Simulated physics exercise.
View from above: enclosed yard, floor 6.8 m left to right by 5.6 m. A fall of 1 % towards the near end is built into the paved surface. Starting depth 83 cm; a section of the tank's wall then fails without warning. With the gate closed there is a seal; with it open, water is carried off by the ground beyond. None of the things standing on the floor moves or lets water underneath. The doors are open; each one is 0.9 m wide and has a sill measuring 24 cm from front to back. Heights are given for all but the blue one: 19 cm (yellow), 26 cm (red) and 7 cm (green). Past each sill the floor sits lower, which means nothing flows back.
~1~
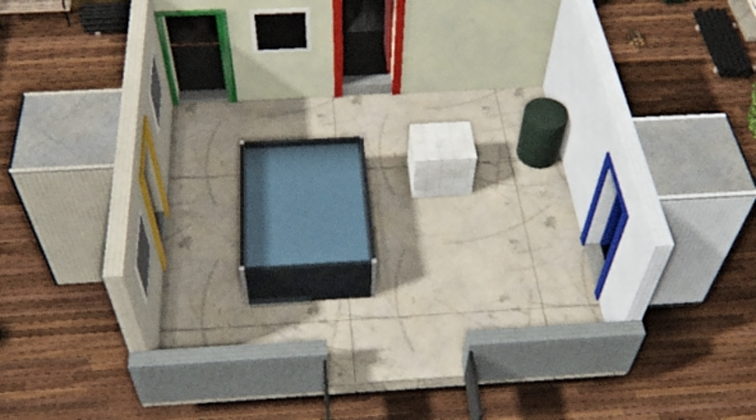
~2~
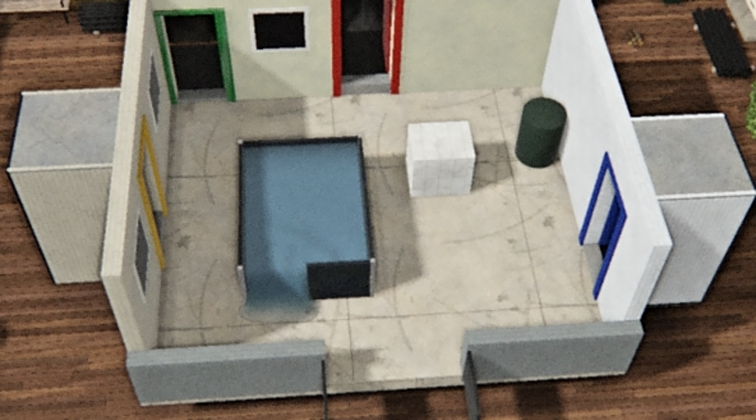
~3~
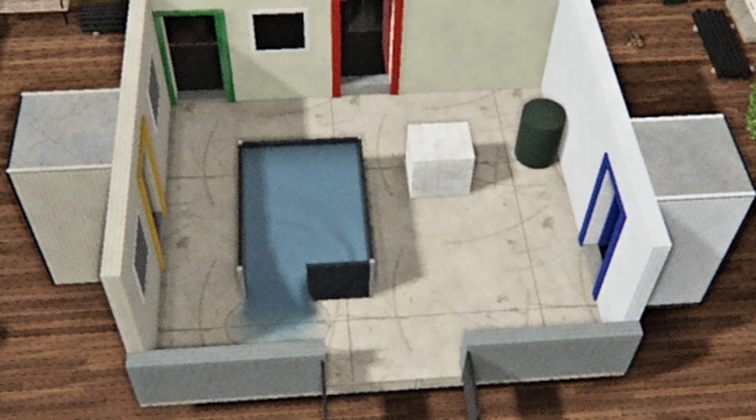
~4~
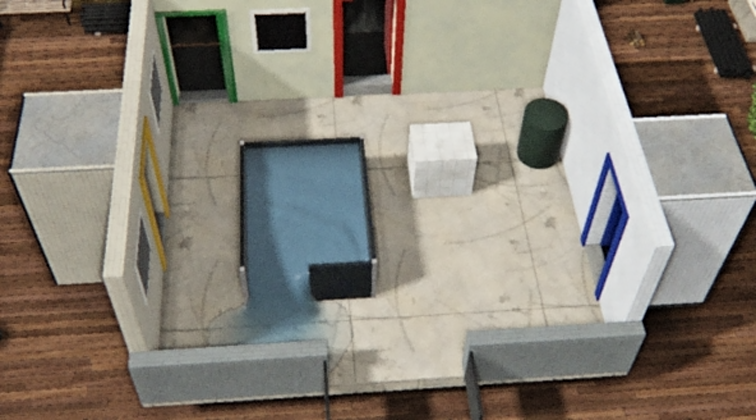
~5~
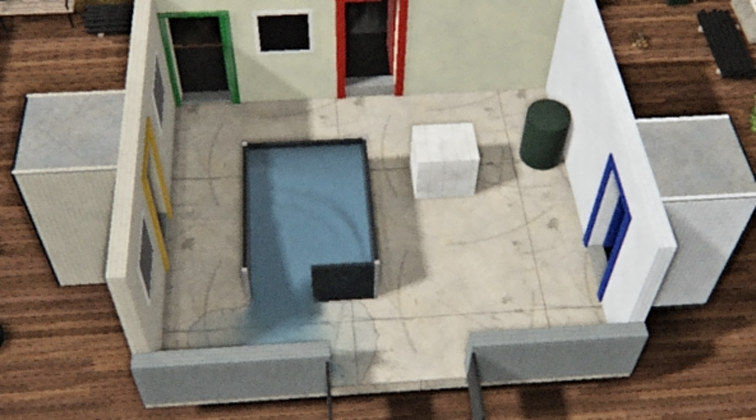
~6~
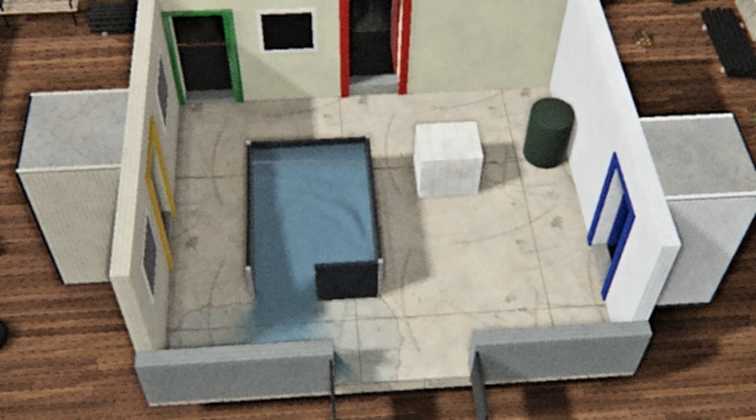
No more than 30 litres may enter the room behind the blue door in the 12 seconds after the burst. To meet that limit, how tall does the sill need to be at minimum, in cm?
At least 7.5 cm or so.
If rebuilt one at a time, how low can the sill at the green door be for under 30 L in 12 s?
For the green door, about 25 cm.
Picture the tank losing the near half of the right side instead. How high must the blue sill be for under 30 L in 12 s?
Close to 32 cm at the least.
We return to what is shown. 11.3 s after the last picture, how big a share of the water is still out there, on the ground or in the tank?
Close to 68 per cent is still present.
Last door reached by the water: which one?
The red one comes last.
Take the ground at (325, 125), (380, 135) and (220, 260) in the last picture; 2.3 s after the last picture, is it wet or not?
Status: Clear / clear / submerged.
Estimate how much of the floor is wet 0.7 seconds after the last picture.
About 15 per cent.
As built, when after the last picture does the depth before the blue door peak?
Near 2.8 seconds.
Then, 0.7 s after the last picture water covers 15 % of the floor, deepest (75 cm) near (177, 379); it has not reached the blue door.
Then, 2.3 s after the last picture water covers 60 % of the floor, deepest (44 cm) near (177, 379); 5 cm at the blue door, 0 litres in over its 7 cm sill.
Then, 11.3 s after the last picture water covers 100 % of the floor, deepest (12 cm) near (164, 380); 7 cm at the blue door, 39 litres in over its 7 cm sill.
At the blue door as built, the water peaked near 12 cm, 2.7 s after the last picture.
With a sill of 6.5 cm, 49 litres would have come in within the 12 s; with 8.5 cm, 20 litres. So under 30 litres takes about 7.5 cm.
